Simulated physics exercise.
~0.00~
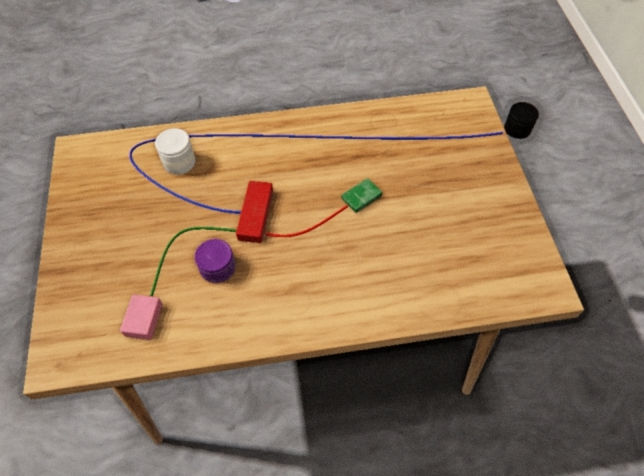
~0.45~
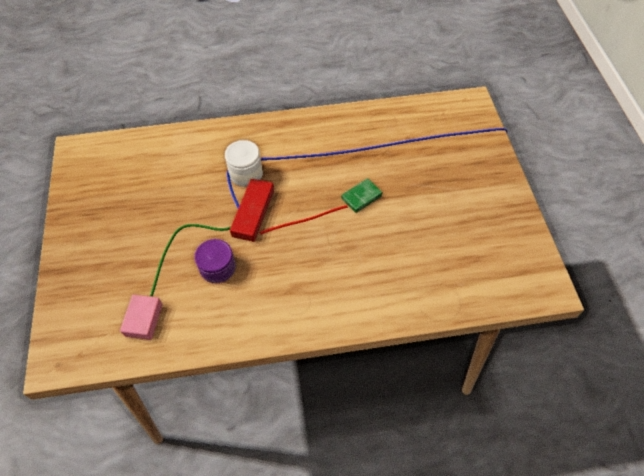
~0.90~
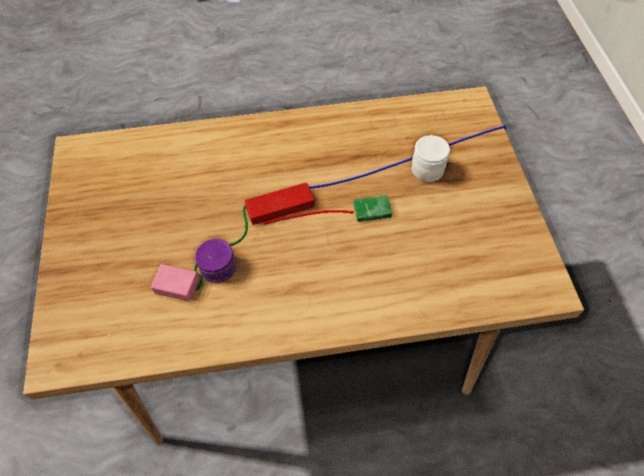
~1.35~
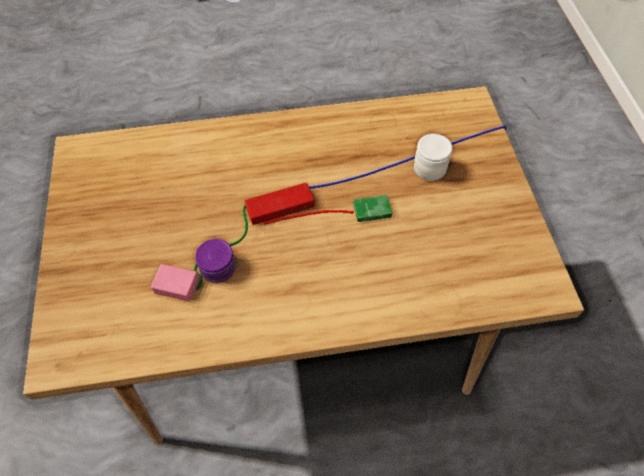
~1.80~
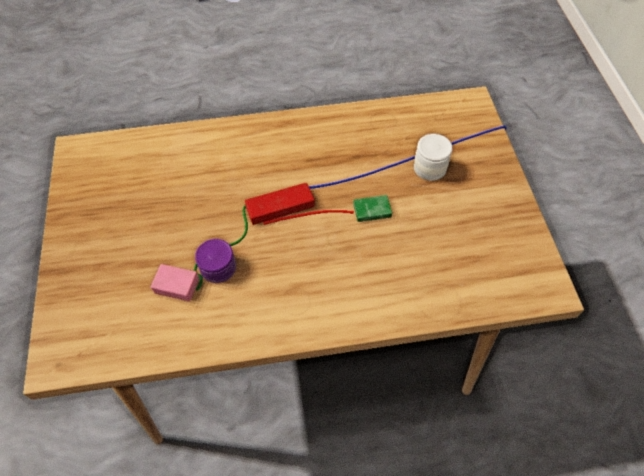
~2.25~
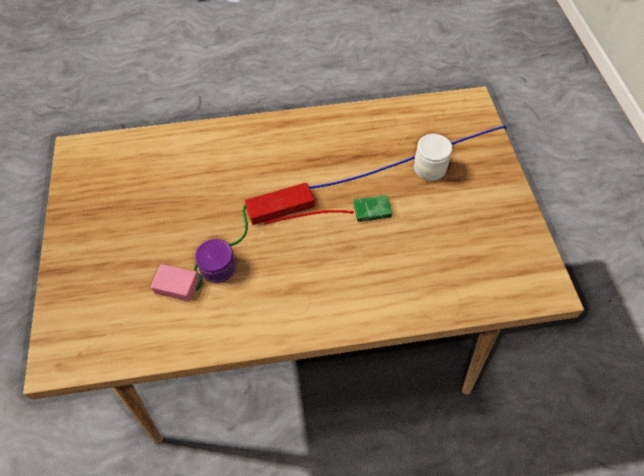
A black speaker drops past the right edge of a wooden table, seen from above by a still camera, with its blue cable looping around a white canister and back to a red power strip. A green cable joins the strip to a pink charger at lower left, a red one to a green phone, and a purple tub sits nearby. The cable tightens, sweeping the canister far right. The strip turns and slides slightly right, drawing the charger up against the tub and nudging the phone. Finally everything on top rests, the tub unmoved and the blue cable stretched over the edge.
